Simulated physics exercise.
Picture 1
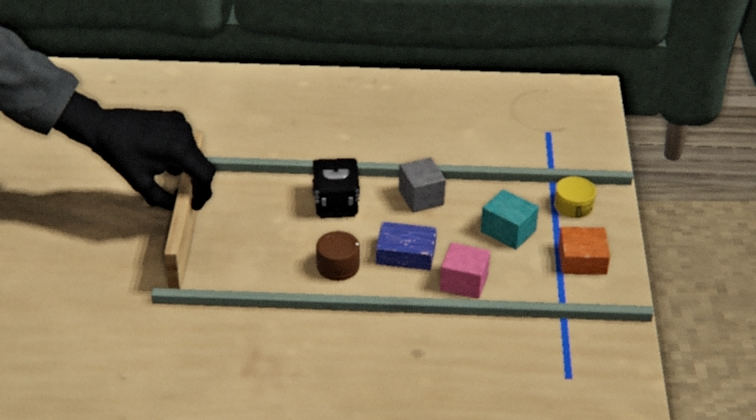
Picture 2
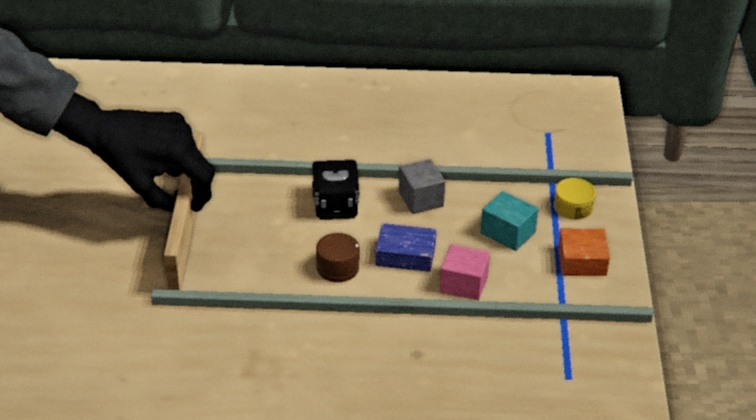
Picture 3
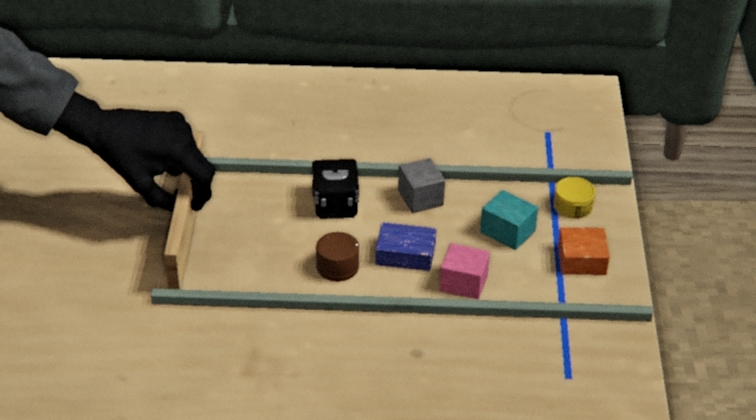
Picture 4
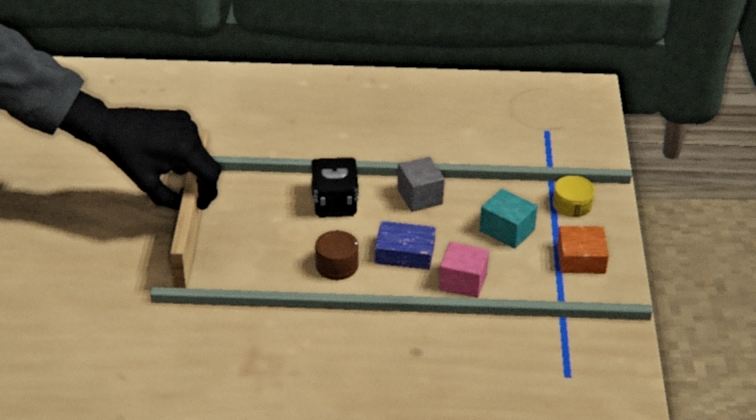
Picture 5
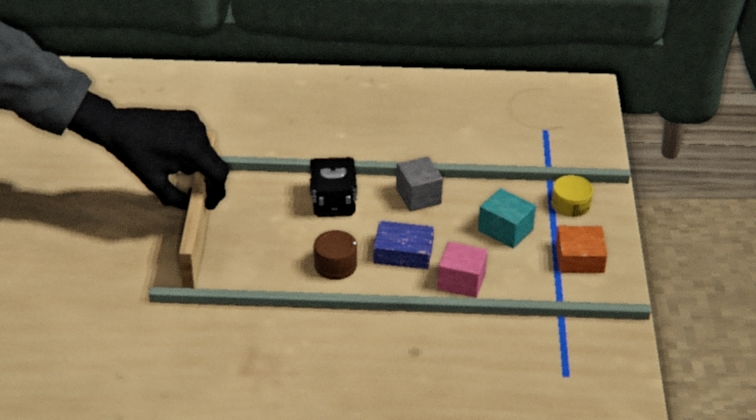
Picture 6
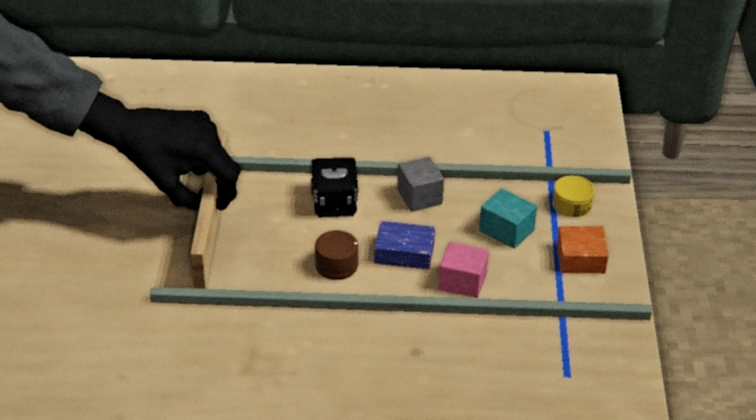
On a wooden tabletop, a black-gloved hand sliding an upright board slightly right between two rails, the scattered blocks ahead staying still.
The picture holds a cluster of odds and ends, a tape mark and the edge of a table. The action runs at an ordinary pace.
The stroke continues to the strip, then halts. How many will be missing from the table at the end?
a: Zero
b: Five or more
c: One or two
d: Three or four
c, one or two.
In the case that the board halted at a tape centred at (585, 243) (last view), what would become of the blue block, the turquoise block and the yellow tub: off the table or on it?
Result - the blue block is safe, the turquoise block is gone, the yellow tub is gone.
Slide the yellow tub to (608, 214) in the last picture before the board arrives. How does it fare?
It slips off.
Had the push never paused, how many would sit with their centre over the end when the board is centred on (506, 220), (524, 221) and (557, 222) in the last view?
First 0, next 0, last 1.
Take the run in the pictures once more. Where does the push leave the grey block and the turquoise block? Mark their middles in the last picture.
Result: One at about (614, 185), the other at about (619, 218).
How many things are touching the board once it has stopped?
That number would be 3.
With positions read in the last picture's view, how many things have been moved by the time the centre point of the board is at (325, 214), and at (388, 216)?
Counts: 2 / 4.
Early on, none off yet; orange block at rest near (582, 250); yellow tub at rest near (573, 197); turquoise block at rest near (508, 218).
A while later, none off yet; orange block at rest near (582, 250); yellow tub at rest near (573, 197); turquoise block travelled about its own width near (538, 218).
Finally, the number that fall off is one or two; lost, yellow tub.
